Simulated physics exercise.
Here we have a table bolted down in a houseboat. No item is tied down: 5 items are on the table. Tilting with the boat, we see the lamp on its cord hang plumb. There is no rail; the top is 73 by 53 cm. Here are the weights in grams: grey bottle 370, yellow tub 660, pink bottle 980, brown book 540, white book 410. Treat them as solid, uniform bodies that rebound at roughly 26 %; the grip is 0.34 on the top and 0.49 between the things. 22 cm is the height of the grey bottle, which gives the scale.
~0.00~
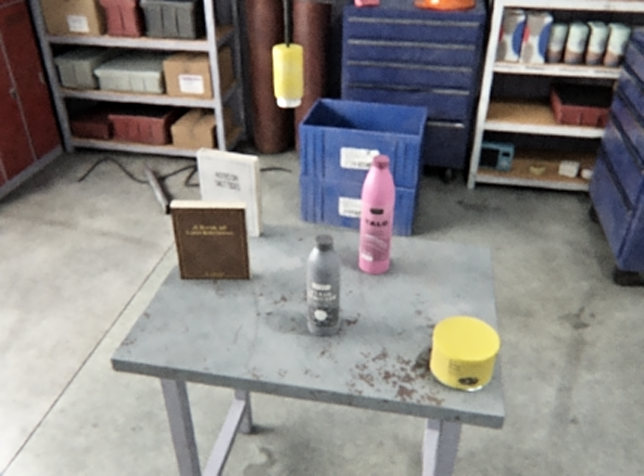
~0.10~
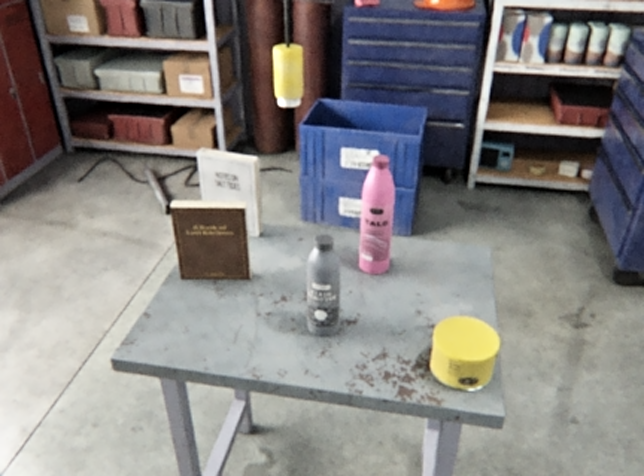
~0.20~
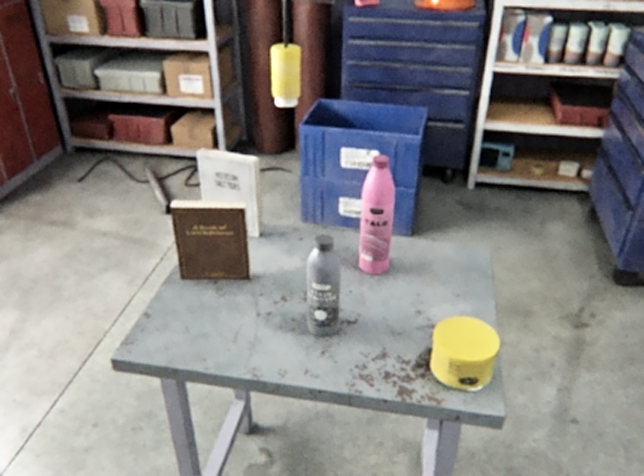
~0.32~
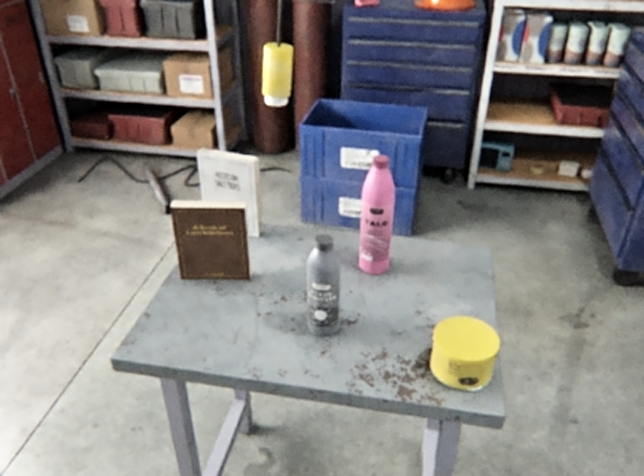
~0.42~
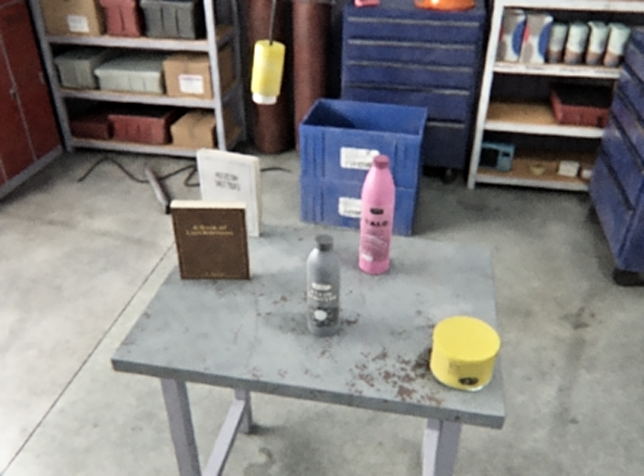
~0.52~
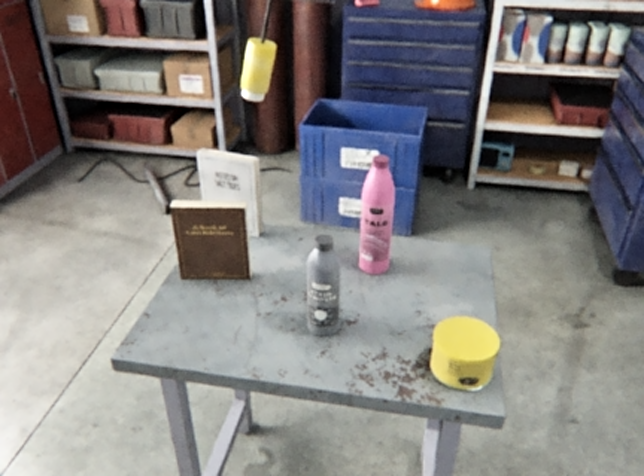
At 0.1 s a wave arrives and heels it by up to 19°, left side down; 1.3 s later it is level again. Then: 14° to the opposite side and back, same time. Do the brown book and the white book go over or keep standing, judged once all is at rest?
The brown book ends up standing; the white book ends up standing.
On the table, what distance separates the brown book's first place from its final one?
Start to finish, roughly 0 cm.
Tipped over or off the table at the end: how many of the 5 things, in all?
Tally: 1.
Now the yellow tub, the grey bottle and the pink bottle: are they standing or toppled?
In the last frame the yellow tub remains up, the grey bottle remains up and the pink bottle does not stay up.
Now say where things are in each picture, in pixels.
The first frame shows boat level; brown book (213, 241); white book (231, 193).
The second frame shows boat level; pink bottle (377, 215); grey bottle (324, 285).
The third frame shows floor tilted 1°, left side down; yellow tub (464, 353); pink bottle (377, 215).
The fourth frame shows floor tilted 5°, left side down; grey bottle (324, 285); yellow tub (464, 353).
The fifth frame shows floor tilted 9°, left side down; pink bottle (377, 215); grey bottle (324, 285).
The sixth frame shows floor tilted 14°, left side down; brown book (213, 241); white book (231, 193).
After 1.02 s, floor tilted 12°, left side down; pink bottle 29° off its base.
After 1.12 s, floor tilted 7°, left side down; pink bottle 57° off its base.
After 1.22 s, floor tilted 3°, left side down; pink bottle on its side.
In the end (3.2 s), toppled on the table, pink bottle; the other 4 under 5 cm from the start. At the end, from the last picture's camera, brown book near (212, 241), white book near (231, 193).
